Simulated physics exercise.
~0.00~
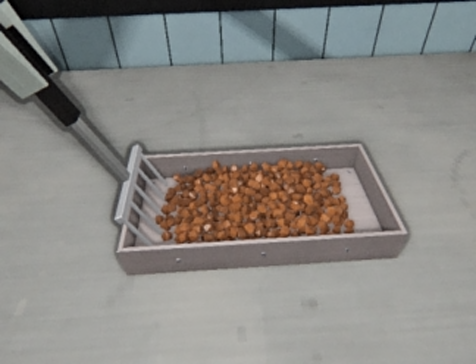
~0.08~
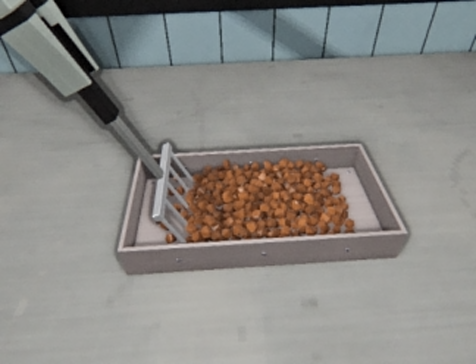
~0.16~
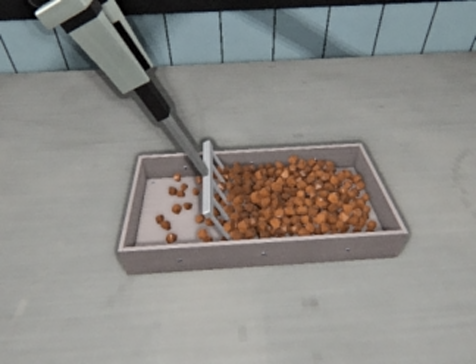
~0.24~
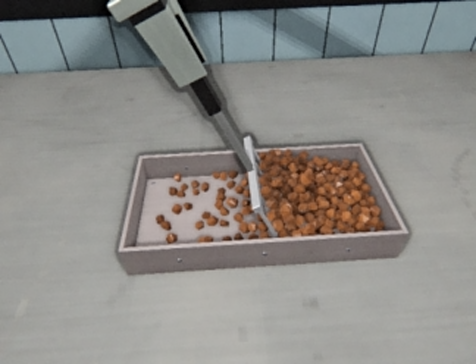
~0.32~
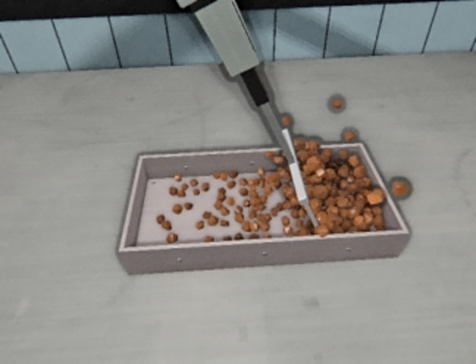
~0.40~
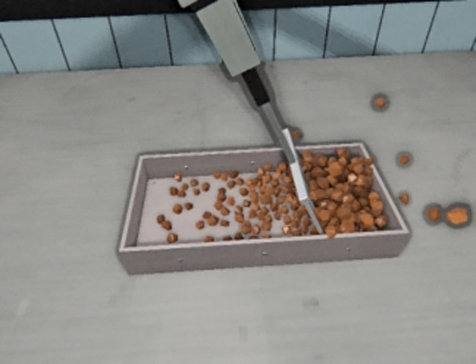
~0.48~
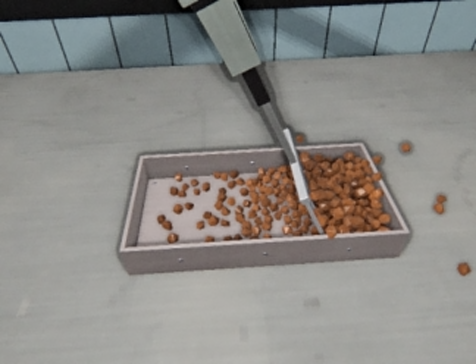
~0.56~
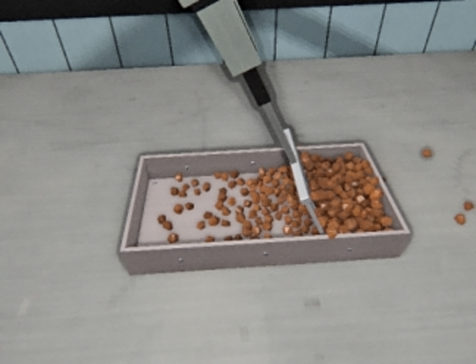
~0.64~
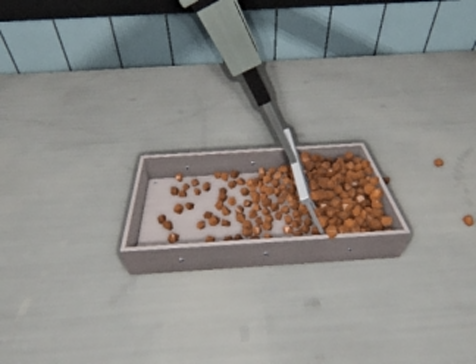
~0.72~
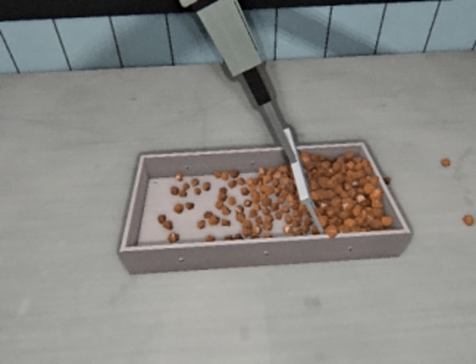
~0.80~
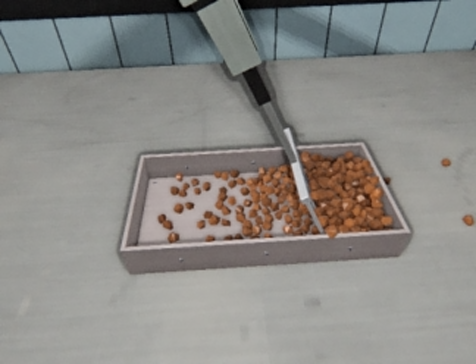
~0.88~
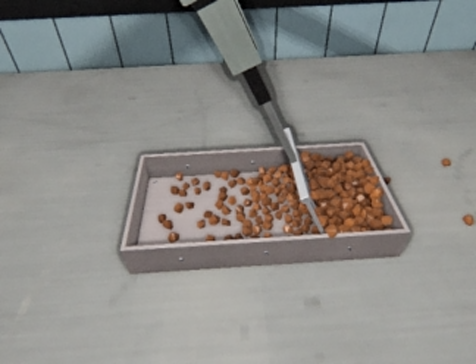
Robot arm raking brown pellets rightward through a tray with a comb, piling them at the end as a few spill onto the table.
